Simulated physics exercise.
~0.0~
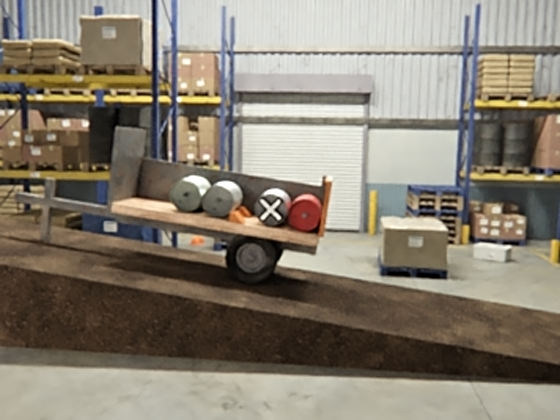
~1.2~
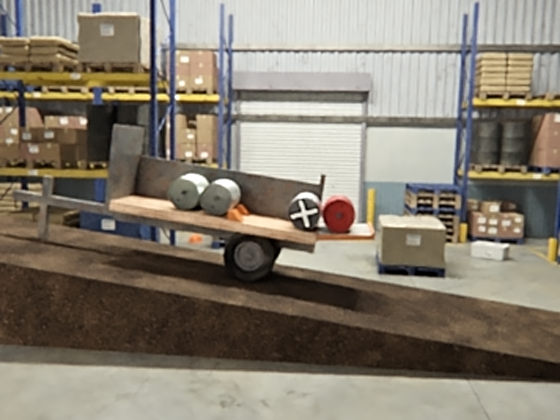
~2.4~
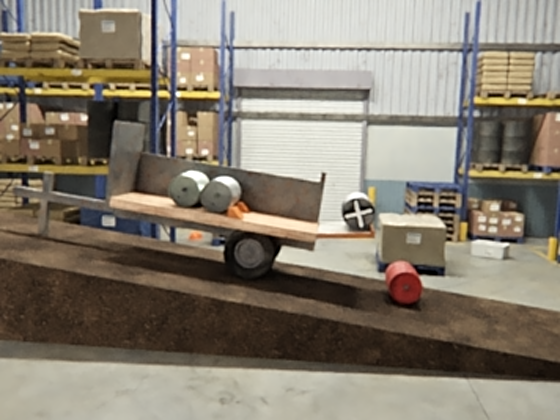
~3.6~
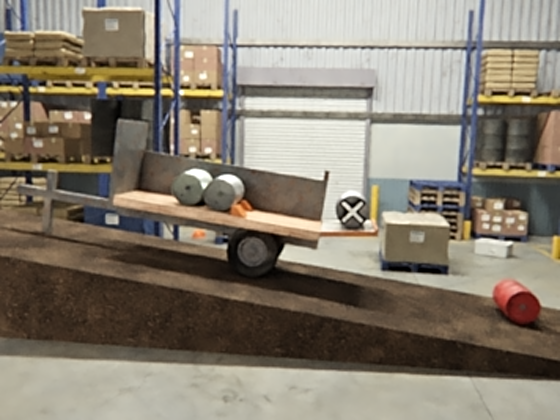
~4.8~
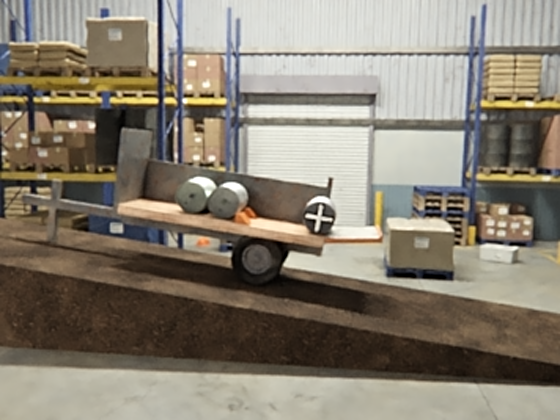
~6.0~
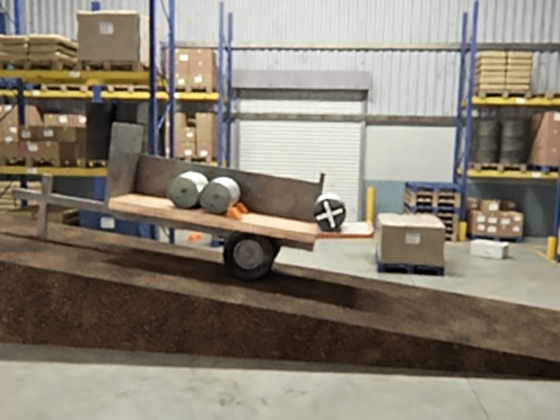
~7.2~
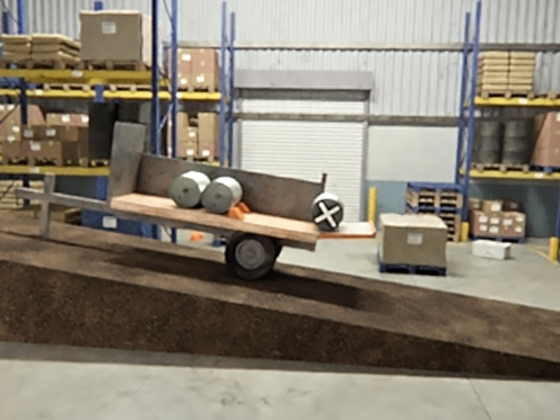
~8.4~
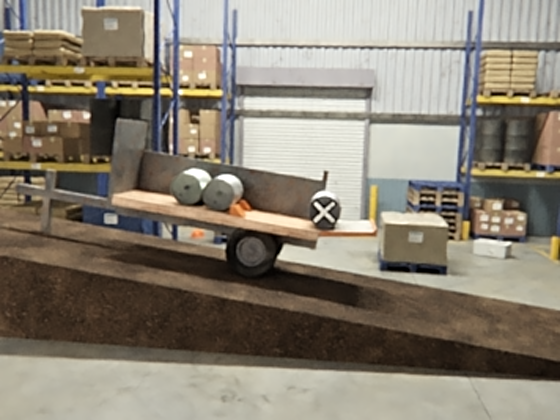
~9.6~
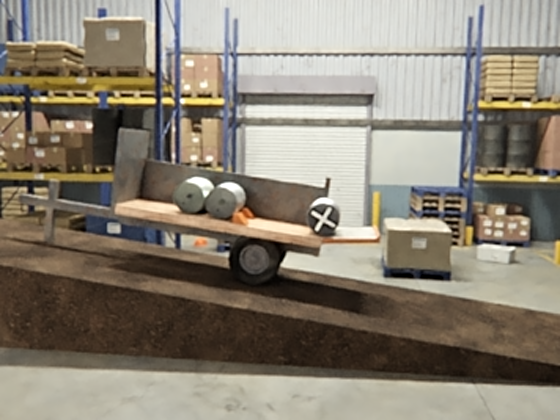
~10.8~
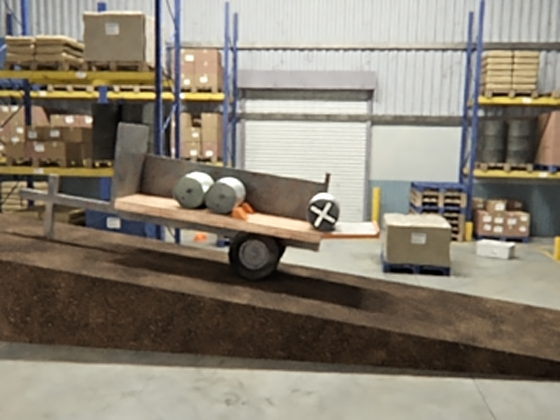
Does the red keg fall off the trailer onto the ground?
Yes, the red keg rolls off the end of the lowered gate, lands on the slope and rolls away to the right until it is out of view.
